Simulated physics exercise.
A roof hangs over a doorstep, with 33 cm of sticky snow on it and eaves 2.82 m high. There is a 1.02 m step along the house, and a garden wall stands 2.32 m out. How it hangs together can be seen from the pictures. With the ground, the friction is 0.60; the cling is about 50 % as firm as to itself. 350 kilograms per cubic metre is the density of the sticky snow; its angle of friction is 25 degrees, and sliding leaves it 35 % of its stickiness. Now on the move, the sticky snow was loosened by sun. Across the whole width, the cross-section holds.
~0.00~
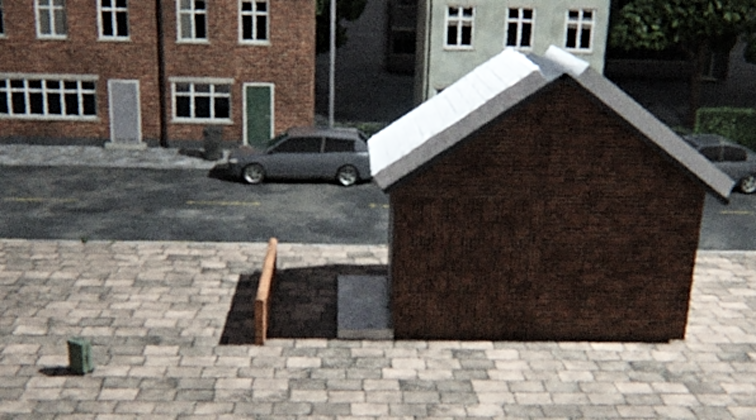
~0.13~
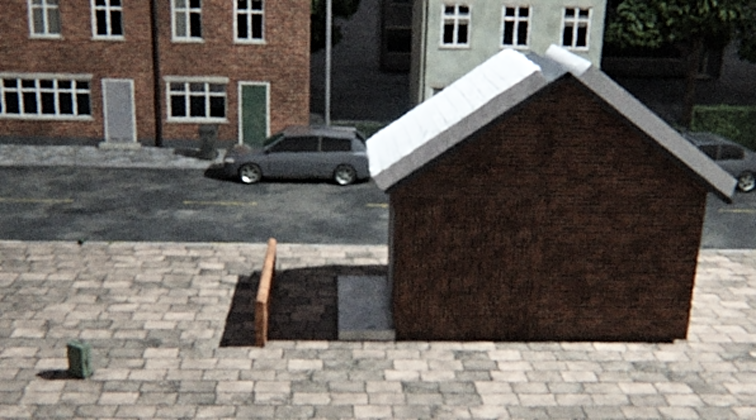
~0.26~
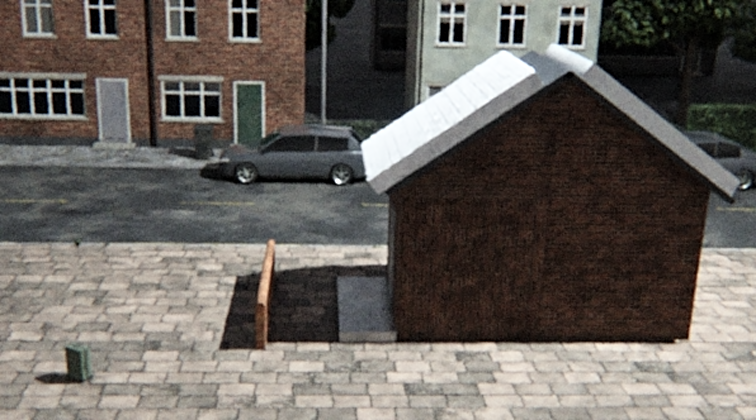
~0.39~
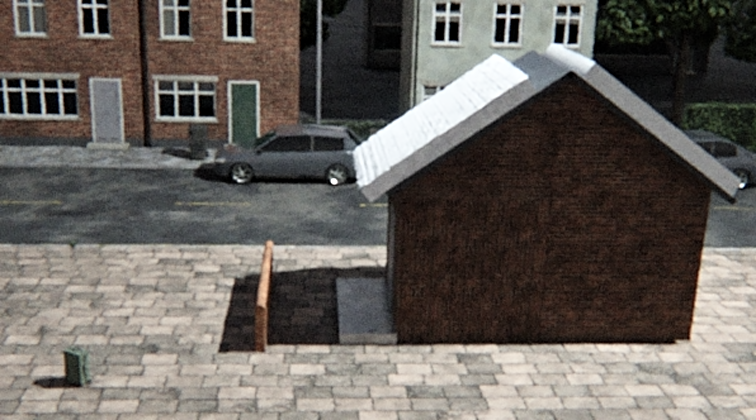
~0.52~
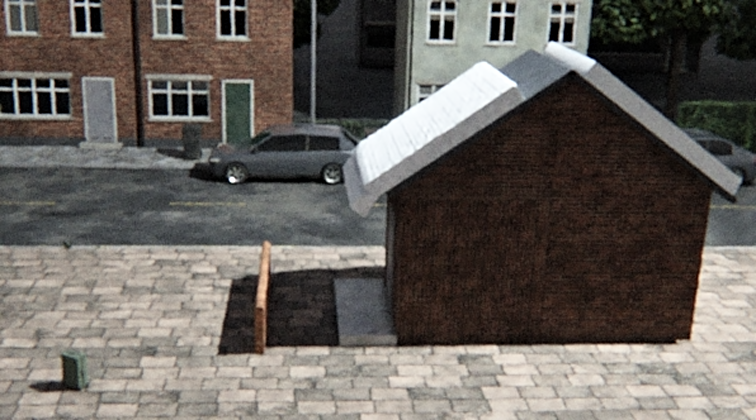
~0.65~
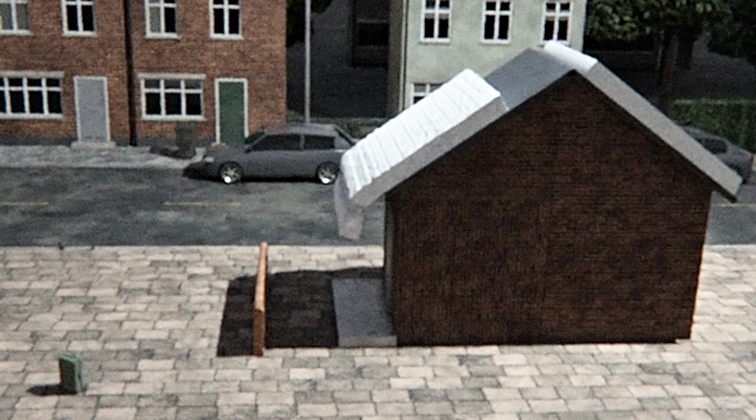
To begin with, a white layer of snow covers the left slope of a small brick building's roof, above a doorstep and a low wall. The snow creeps down the slope, baring dark roof near the ridge, then its lower edge pushes past the eaves and bends downward, cracking.
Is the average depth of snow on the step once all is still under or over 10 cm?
It should be thicker than 10 cm.
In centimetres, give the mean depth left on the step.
14 cm, roughly.
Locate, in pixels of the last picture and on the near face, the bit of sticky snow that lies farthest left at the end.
At roughly (29, 351).
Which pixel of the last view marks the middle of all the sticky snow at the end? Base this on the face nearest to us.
Around (294, 333).
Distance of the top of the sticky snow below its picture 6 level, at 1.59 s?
3.2 m.
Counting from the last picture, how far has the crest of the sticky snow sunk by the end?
Around 3.6 m.
After 1.08 s, 49 % of the snow is still up on the roof and 51 % is falling or down.
After 1.59 s, none of the snow is still up on the roof and all is falling or down.
After 2.09 s, none of the snow is still up on the roof and all is falling or down.
After 2.60 s, none of the snow is still up on the roof and all is falling or down.
After 2.90 s, at the end, none of the snow is still up on the roof and the snow on the step is 14 cm deep on average.
